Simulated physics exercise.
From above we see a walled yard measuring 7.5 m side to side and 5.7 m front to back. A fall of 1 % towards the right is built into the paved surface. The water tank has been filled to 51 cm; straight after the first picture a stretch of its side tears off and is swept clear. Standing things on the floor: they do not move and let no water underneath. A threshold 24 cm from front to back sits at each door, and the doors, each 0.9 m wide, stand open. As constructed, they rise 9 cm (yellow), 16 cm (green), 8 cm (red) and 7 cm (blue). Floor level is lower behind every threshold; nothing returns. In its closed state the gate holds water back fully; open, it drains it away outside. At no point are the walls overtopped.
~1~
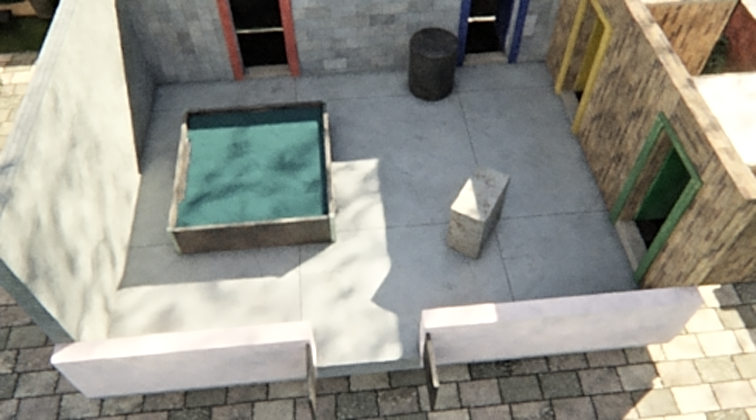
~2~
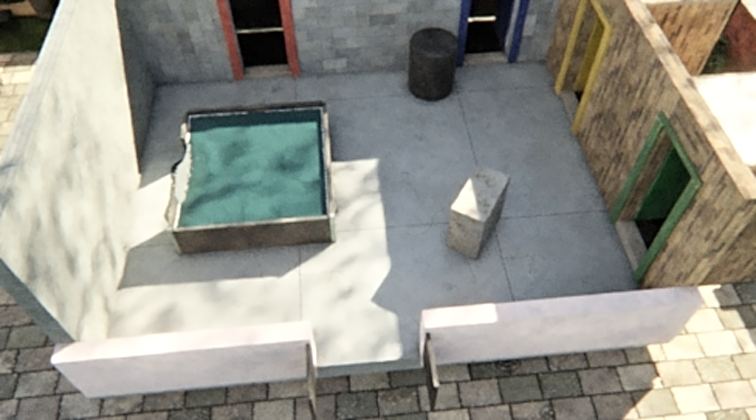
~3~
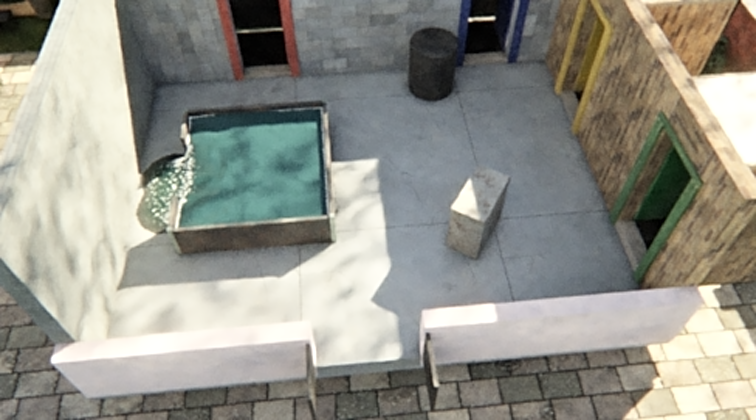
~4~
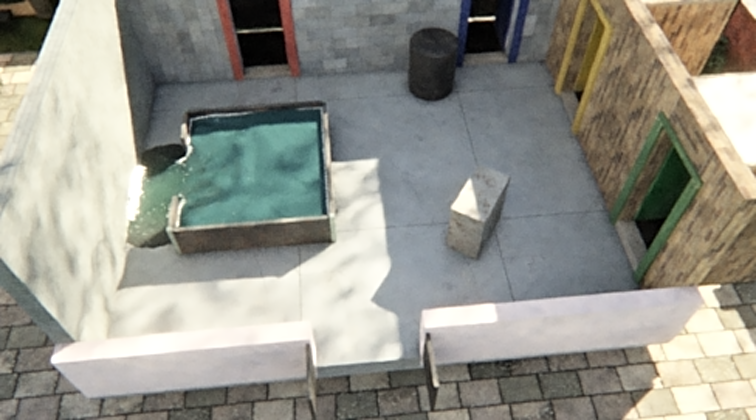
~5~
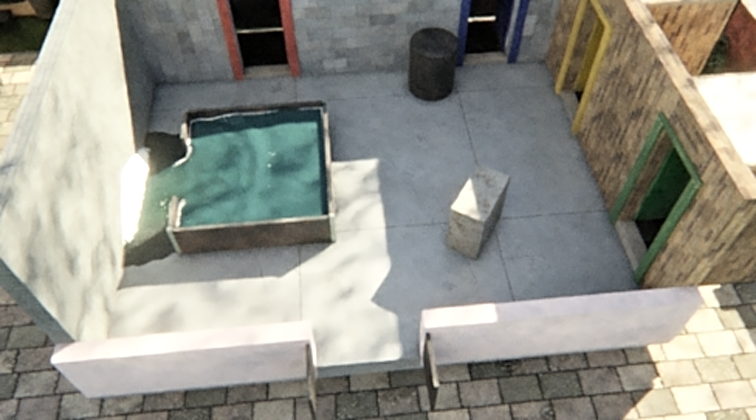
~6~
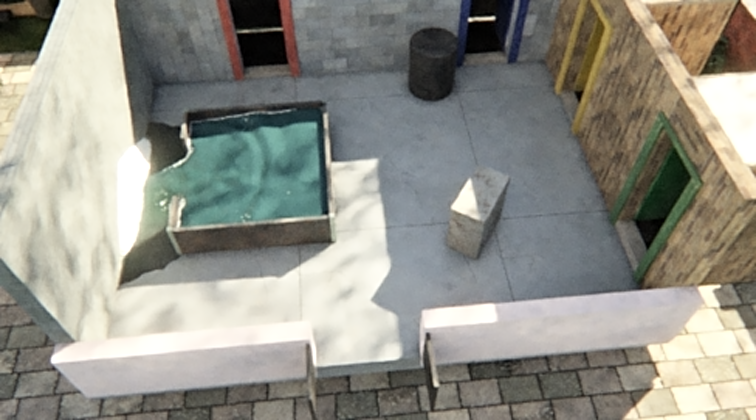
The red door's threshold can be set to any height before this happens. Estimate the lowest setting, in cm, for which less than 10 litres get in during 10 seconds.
Around 7 cm.
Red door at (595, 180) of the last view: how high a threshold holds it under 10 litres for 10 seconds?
Roughly 9.0 cm.
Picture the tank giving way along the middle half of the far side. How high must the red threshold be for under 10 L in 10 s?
I'd say close to 33 cm.
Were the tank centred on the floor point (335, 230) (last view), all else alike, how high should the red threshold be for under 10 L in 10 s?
That setup calls for roughly 7.5 cm.
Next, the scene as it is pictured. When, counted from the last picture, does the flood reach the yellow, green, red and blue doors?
Arrival times - yellow: 5.5 s; green: 5.0 s; red: 1.3 s; blue: 3.4 s.
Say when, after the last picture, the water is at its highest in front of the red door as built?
Peak time: About 2.4 s.
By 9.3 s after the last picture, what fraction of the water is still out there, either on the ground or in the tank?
Around 98 per cent of the water.
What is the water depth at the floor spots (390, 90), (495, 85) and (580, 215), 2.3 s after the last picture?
Depths in order: 0 / 0 / 0 cm.
Then, 0.7 s after the last picture water covers 15 % of the floor, deepest (41 cm) near (135, 199); it has not reached the red door.
Then, 2.3 s after the last picture water covers 30 % of the floor, deepest (28 cm) near (156, 87); 10 cm at the red door, 1 litre in over its 8 cm threshold.
Then, 9.3 s after the last picture water covers 95 % of the floor, deepest (13 cm) near (612, 236); 5 cm at the red door, 6 litres in over its 8 cm threshold.
At the red door as built, the water peaked near 10 cm, 2.3 s after the last picture.
With a threshold of 6.5 cm, 15 litres would have come in within the 10 s; with 8.5 cm, 5 litres. So under 10 litres takes about 7 cm.
